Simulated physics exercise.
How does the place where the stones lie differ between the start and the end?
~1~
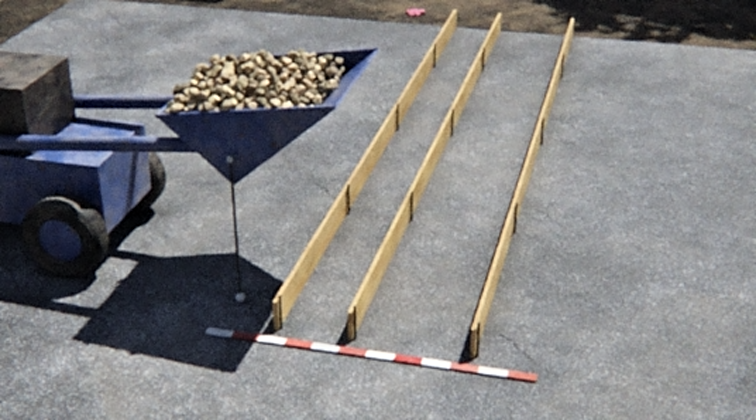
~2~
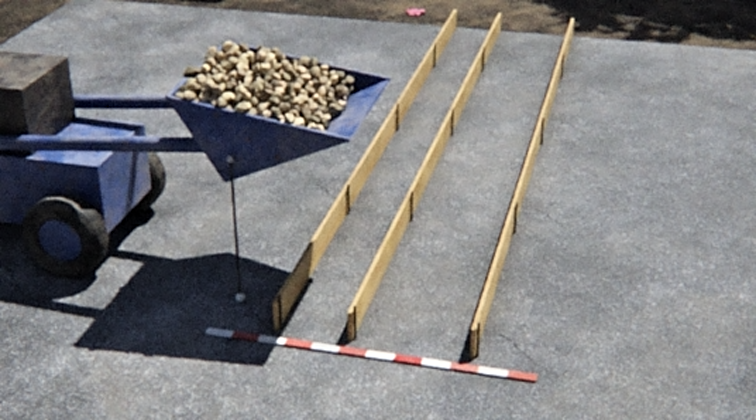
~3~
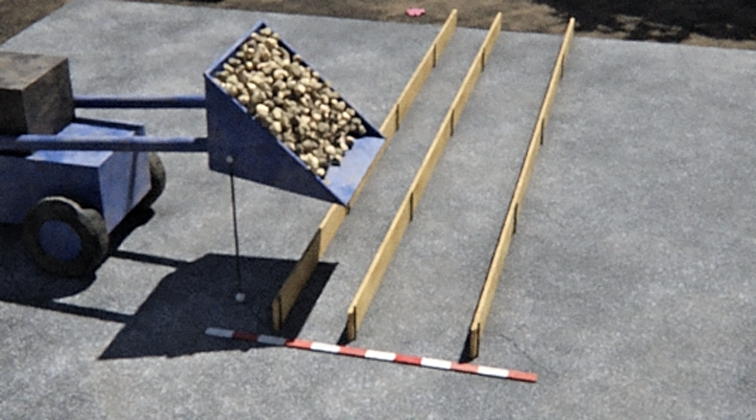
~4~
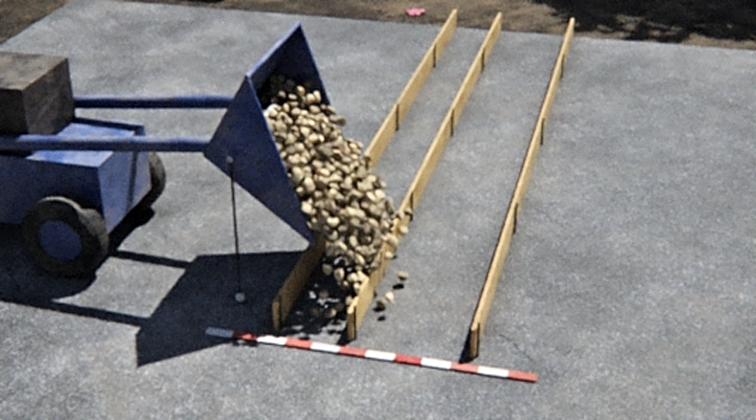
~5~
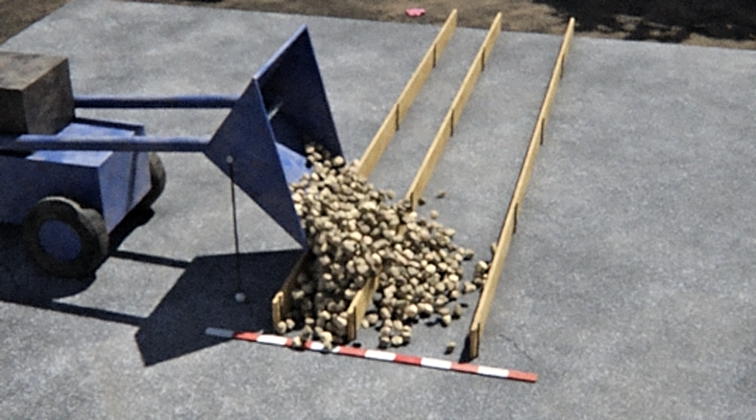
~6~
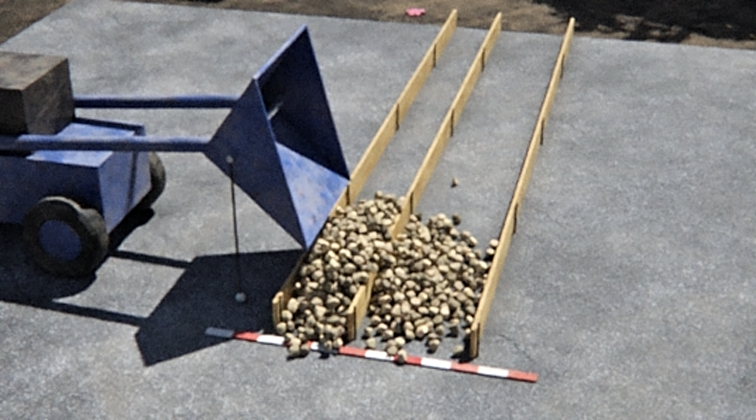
At the start the stones are heaped in the raised blue bucket. At the end they lie lower and further right, on the ground between the wooden planks, with more in the near bay than the far one.
